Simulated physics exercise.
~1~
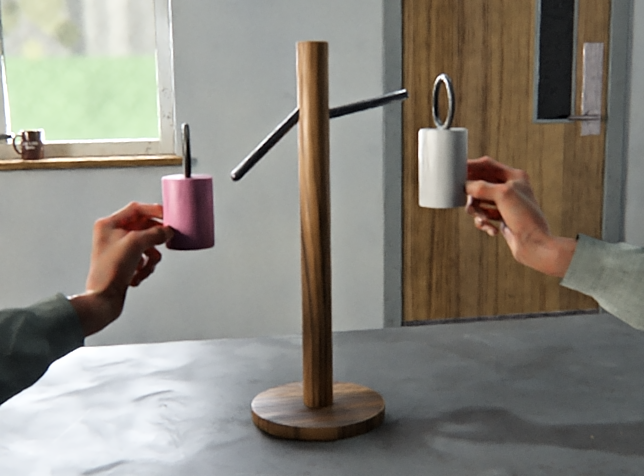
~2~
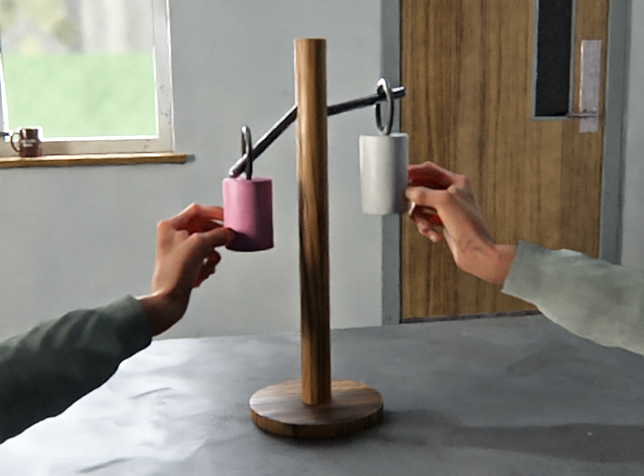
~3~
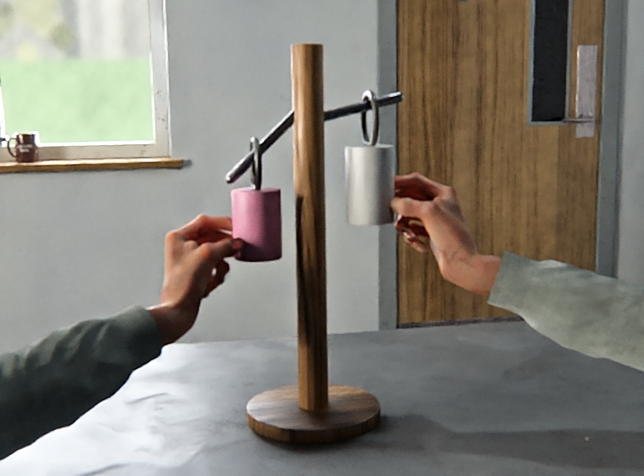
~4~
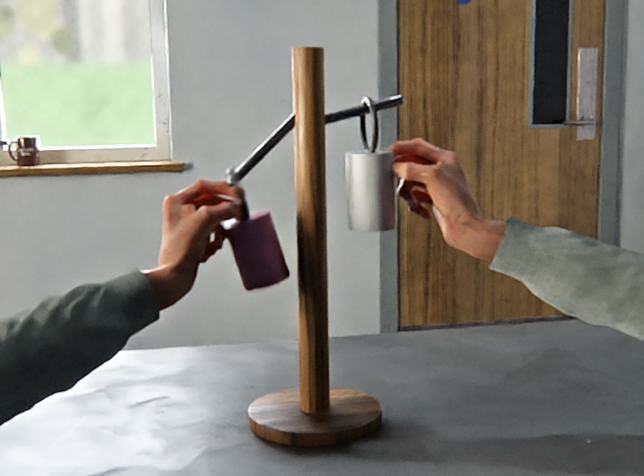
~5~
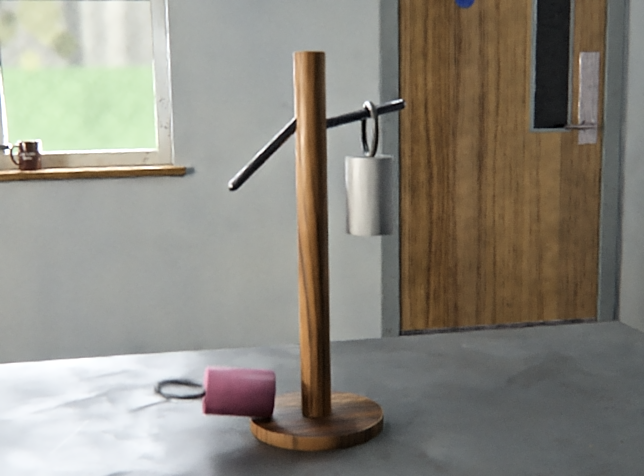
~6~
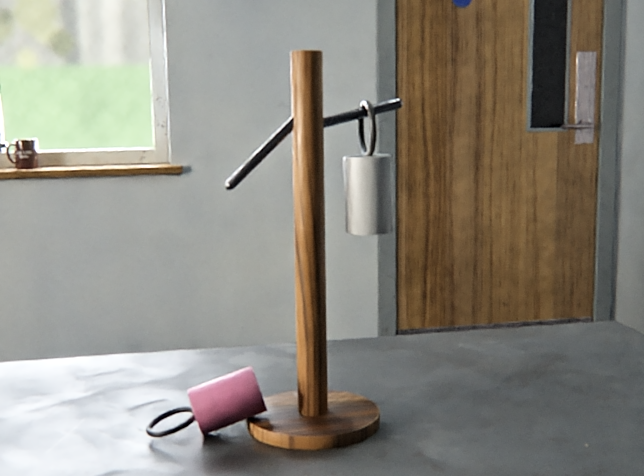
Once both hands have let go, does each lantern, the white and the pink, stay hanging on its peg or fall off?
The white lantern stays hanging on the right peg, which tilts upward. The pink lantern comes off the downward-sloping left peg and falls to the table beside the base.
